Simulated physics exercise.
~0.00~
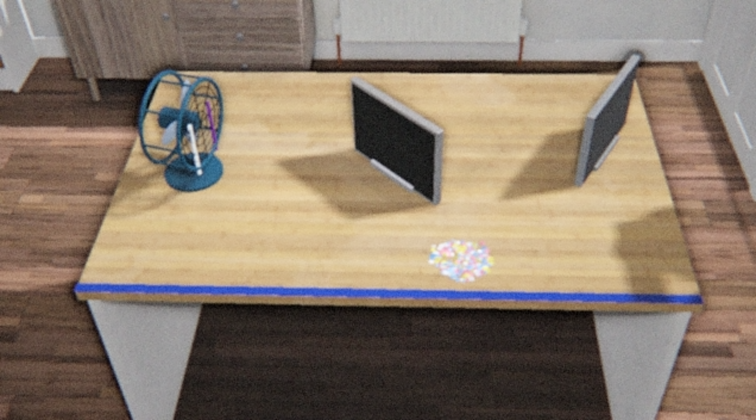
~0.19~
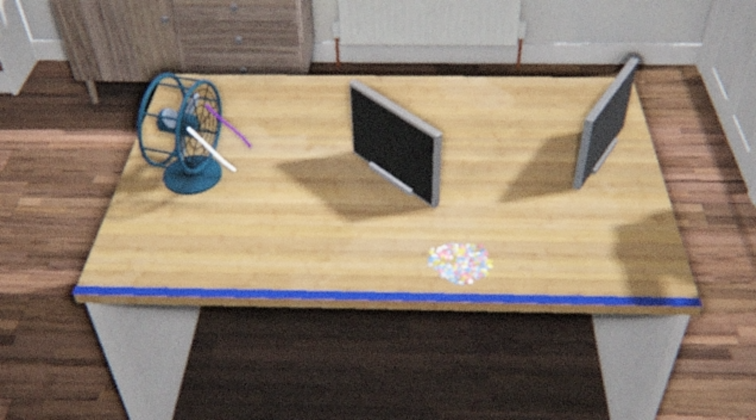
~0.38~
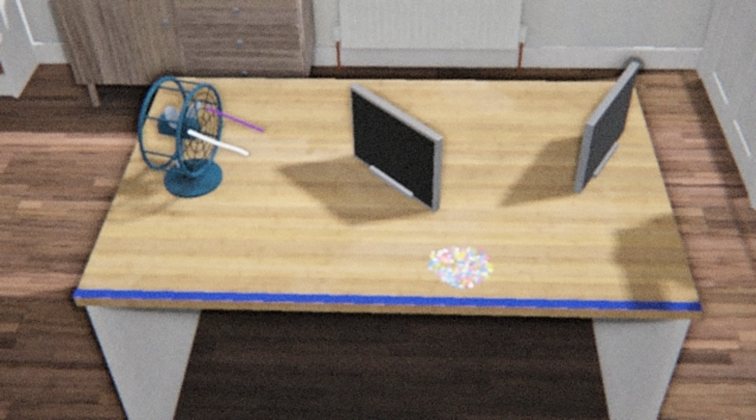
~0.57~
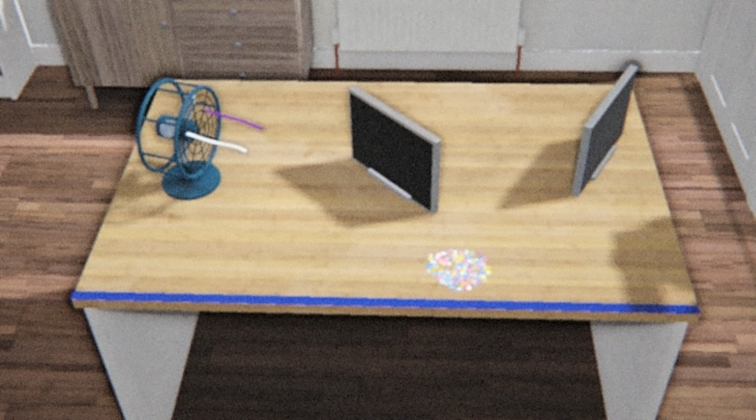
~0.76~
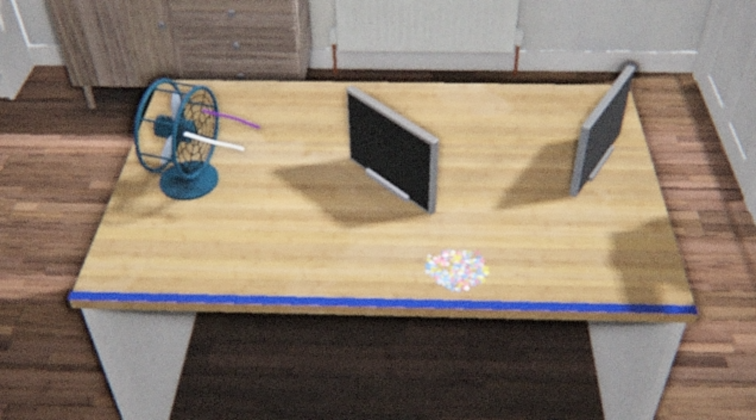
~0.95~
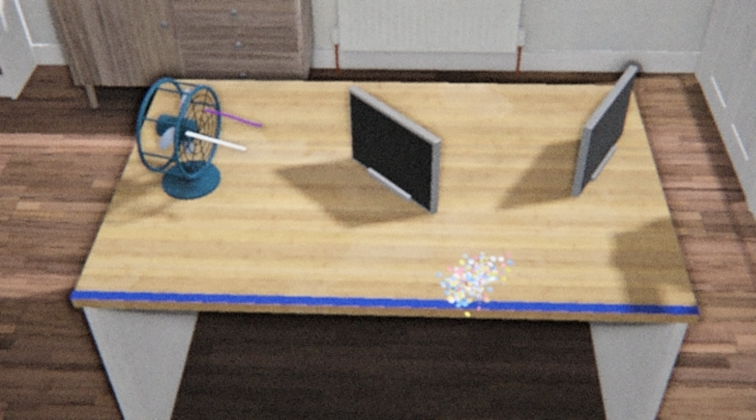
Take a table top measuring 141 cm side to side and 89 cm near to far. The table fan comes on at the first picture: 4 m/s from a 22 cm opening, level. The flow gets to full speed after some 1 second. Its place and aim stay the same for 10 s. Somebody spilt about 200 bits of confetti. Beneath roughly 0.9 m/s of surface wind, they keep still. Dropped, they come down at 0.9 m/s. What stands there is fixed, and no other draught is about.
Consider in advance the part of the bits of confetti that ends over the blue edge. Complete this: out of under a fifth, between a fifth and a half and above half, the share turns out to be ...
The share turns out to be above one half.
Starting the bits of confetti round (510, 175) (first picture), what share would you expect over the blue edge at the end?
Expected share: Near 0 %.
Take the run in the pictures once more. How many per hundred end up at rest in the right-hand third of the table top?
Something close to 1 % ends up there.
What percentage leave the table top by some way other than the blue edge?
Estimate: Near 10 %.
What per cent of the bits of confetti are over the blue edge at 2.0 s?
Near 90 %.
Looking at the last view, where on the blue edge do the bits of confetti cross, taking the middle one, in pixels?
Midpoint of crossings, approx. (505, 310).
After 2.0 s, 4 % are on the move or not yet settled, 88 % are over the blue edge.
After 3.2 s, 2 % are on the move or not yet settled, 89 % are over the blue edge.
After 5.5 s, 0 % are on the move or not yet settled, 90 % are over the blue edge.
After 10.0 s, at the end, 90 % are over the blue edge.
